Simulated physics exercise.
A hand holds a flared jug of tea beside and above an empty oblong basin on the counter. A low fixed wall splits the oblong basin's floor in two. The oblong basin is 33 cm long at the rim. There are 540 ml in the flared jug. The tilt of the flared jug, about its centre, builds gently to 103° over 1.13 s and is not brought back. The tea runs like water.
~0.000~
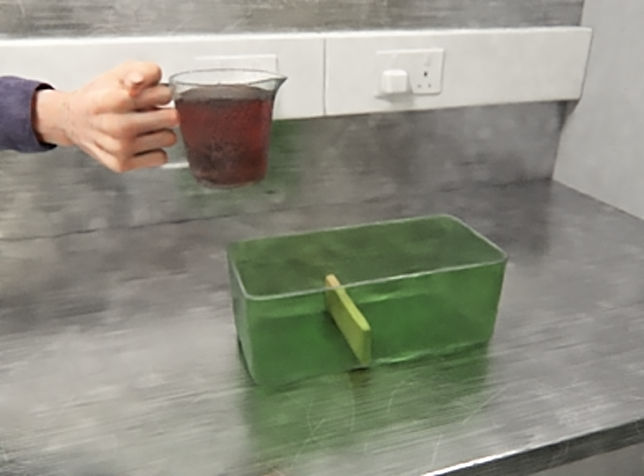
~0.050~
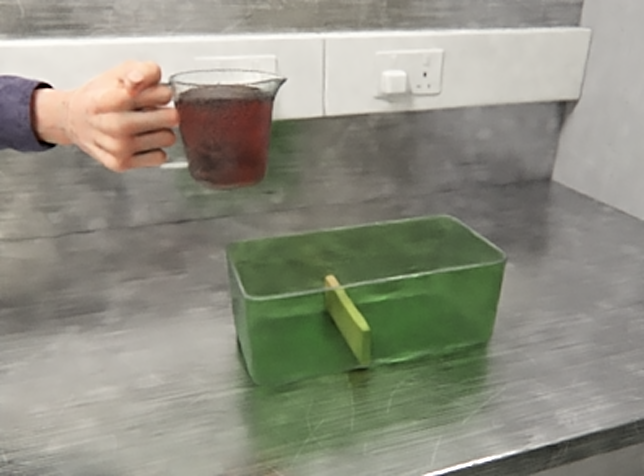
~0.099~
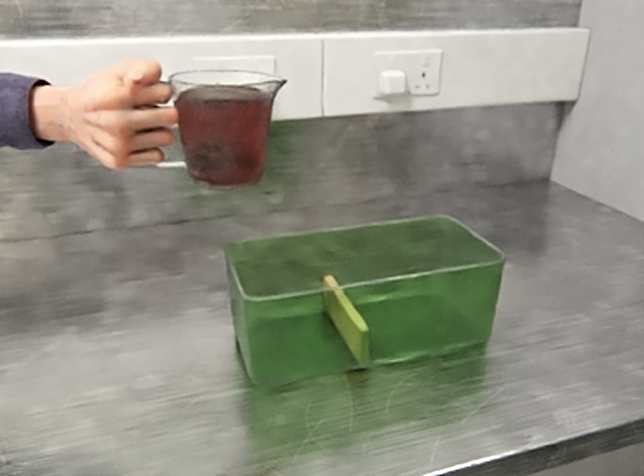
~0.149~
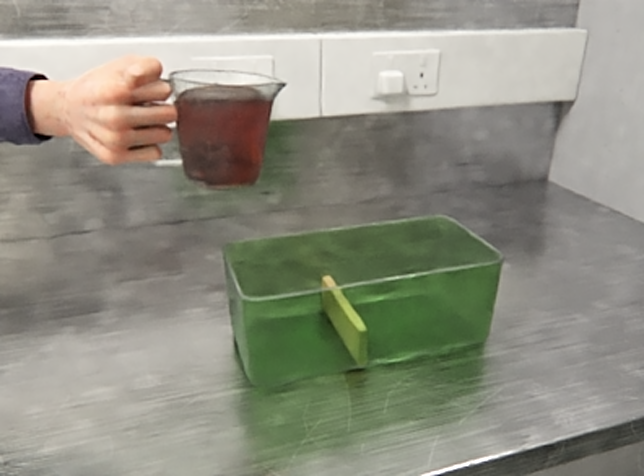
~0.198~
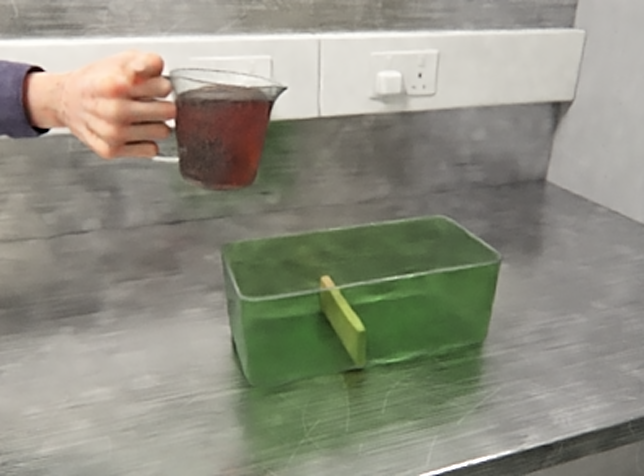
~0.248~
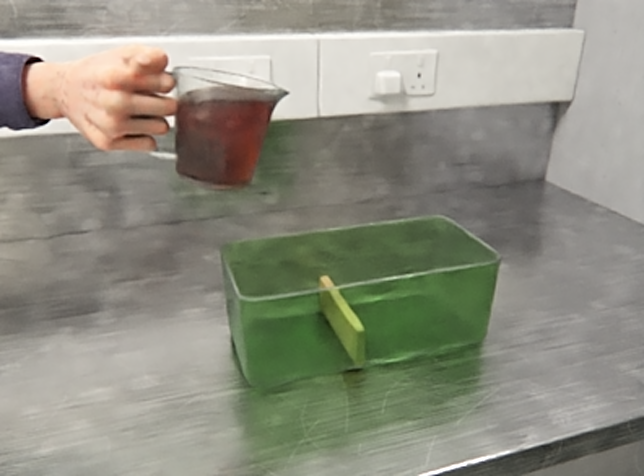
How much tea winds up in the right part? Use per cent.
The far part has some 55 per cent.
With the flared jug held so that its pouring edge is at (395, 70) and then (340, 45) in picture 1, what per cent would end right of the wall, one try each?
First 95, then 95 per cent.
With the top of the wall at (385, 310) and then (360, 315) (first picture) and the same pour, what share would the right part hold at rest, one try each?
First 10, then 30 per cent.
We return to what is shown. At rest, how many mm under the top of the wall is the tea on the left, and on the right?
Some 38 mm on the left and 38 mm on the right.
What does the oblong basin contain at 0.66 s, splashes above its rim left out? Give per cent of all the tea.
Near 6 in a hundred.
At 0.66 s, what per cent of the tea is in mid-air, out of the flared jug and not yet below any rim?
About 20 per cent.
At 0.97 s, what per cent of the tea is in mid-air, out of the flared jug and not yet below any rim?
Some 22 per cent.
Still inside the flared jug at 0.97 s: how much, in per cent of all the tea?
About 20 per cent.
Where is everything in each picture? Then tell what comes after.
In the first picture, it leans 0°; its right rim is at (287, 76); the tea meets the walls at (175, 95) and (271, 90); the oblong basin's rim runs from (235, 270) to (479, 236); the wall's top is at (347, 301).
In the second picture, it leans 0°; its right rim is at (287, 77); the tea meets the walls at (175, 95) and (270, 91).
In the third picture, it leans 2°; its right rim is at (287, 79); the tea meets the walls at (175, 95) and (269, 92).
In the fourth picture, it leans 4°; its right rim is at (287, 82); the tea meets the walls at (174, 95) and (269, 92).
In the fifth picture, it leans 8°; its right rim is at (288, 86); the tea meets the walls at (175, 95) and (271, 93).
In the sixth picture, it leans 12°; its right rim is at (290, 91); the tea meets the walls at (177, 97) and (274, 94).
After 0.66 s the tilt is 65° and 74 per cent is still to pour, 1 is left of the wall and 5 right of it.
After 0.97 s the tilt is 98° and 19 per cent is still to pour, 14 is left of the wall and 45 right of it.
After 1.28 s the tilt is 103° and 1 per cent is still to pour, 42 is left of the wall and 55 right of it.
After 1.63 s the tilt is 103° and 0 per cent is still to pour, 43 is left of the wall and 55 right of it.
In the end 43 per cent lies left of the wall, 55 right of it and 2 outside.
